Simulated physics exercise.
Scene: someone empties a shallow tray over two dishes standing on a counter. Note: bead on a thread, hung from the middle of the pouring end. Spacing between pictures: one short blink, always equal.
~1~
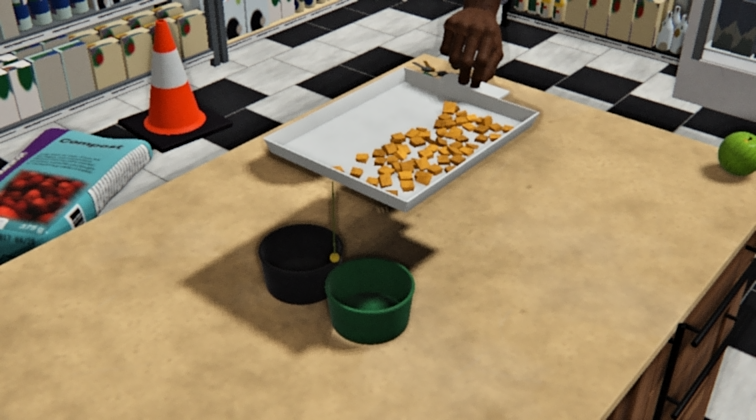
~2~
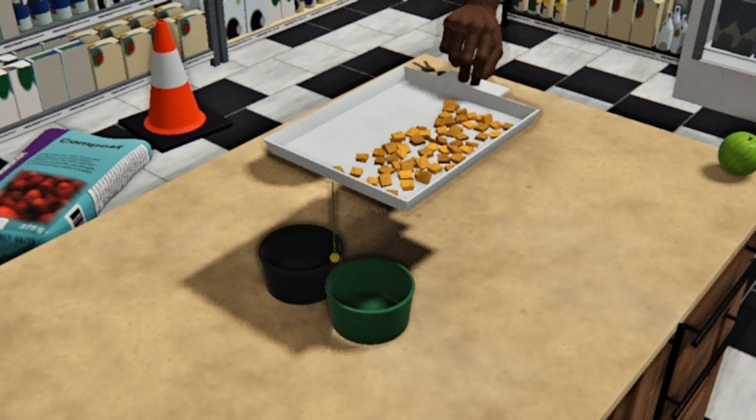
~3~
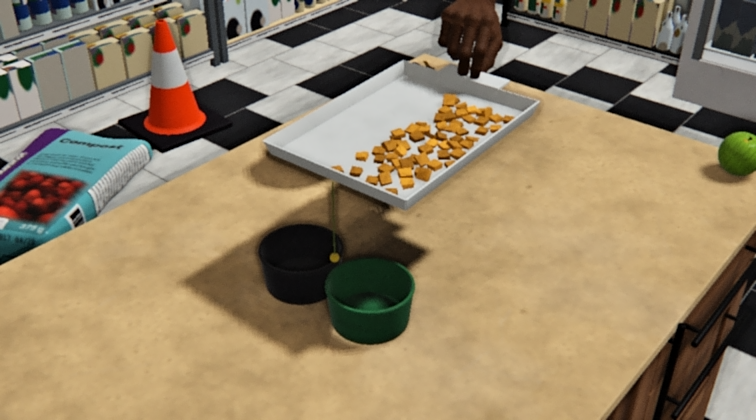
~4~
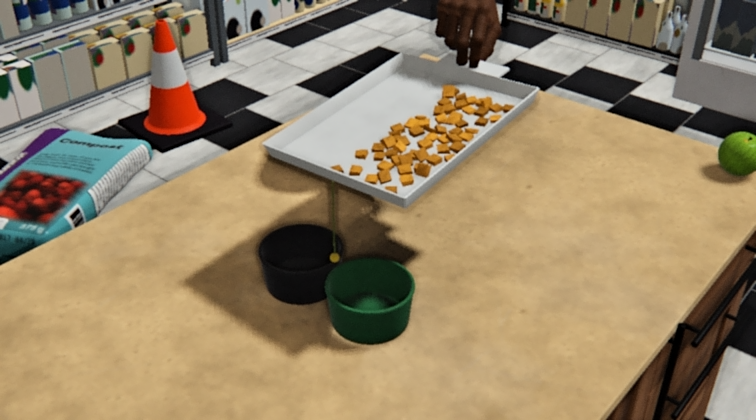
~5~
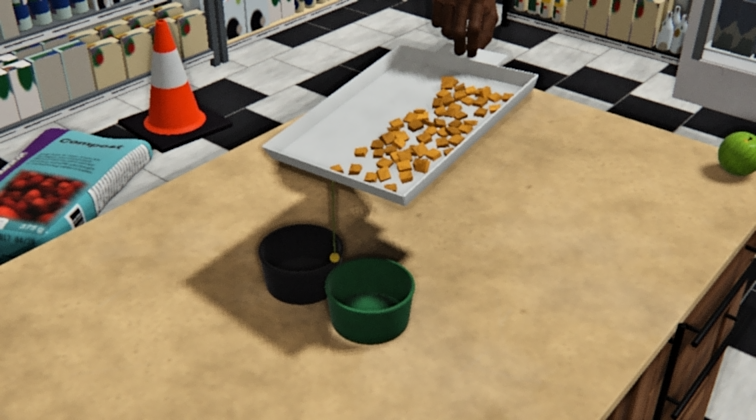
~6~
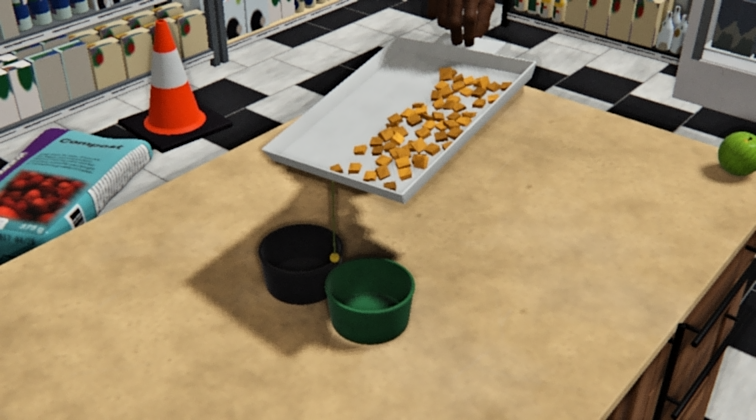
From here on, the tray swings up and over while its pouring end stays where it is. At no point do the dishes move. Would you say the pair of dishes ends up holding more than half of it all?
I would say yes, more than half.
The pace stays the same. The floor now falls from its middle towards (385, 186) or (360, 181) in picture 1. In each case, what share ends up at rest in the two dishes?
Respectively 50 and 40 in a hundred.
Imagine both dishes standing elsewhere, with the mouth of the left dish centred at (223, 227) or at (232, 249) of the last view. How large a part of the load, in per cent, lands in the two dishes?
First 70 per cent, second 40 per cent.
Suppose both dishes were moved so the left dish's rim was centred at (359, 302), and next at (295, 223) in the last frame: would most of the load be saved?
Result - try one, below the halfway mark; try two, below the halfway mark.
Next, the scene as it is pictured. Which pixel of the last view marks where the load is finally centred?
I'd mark it at roughly (287, 276).
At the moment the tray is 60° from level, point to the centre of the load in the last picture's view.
Near the pixel (308, 152).
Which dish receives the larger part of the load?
The fuller one is the left side.
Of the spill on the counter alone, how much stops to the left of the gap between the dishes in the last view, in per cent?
90 per cent or thereabouts.
Just after the last frame, tray tipped steeply; almost all on the tray; just a few in the air.
A moment on, tray tipped past a quarter turn; about a tenth on the tray; roughly half in the left dish; roughly a quarter outside both; roughly a quarter in the air.
Further on, tray tipped past a quarter turn; the larger part in the left dish; roughly a quarter outside both.
When it is over, tray tipped past a quarter turn; not one in the right dish; the larger part in the left dish; roughly a quarter outside both.
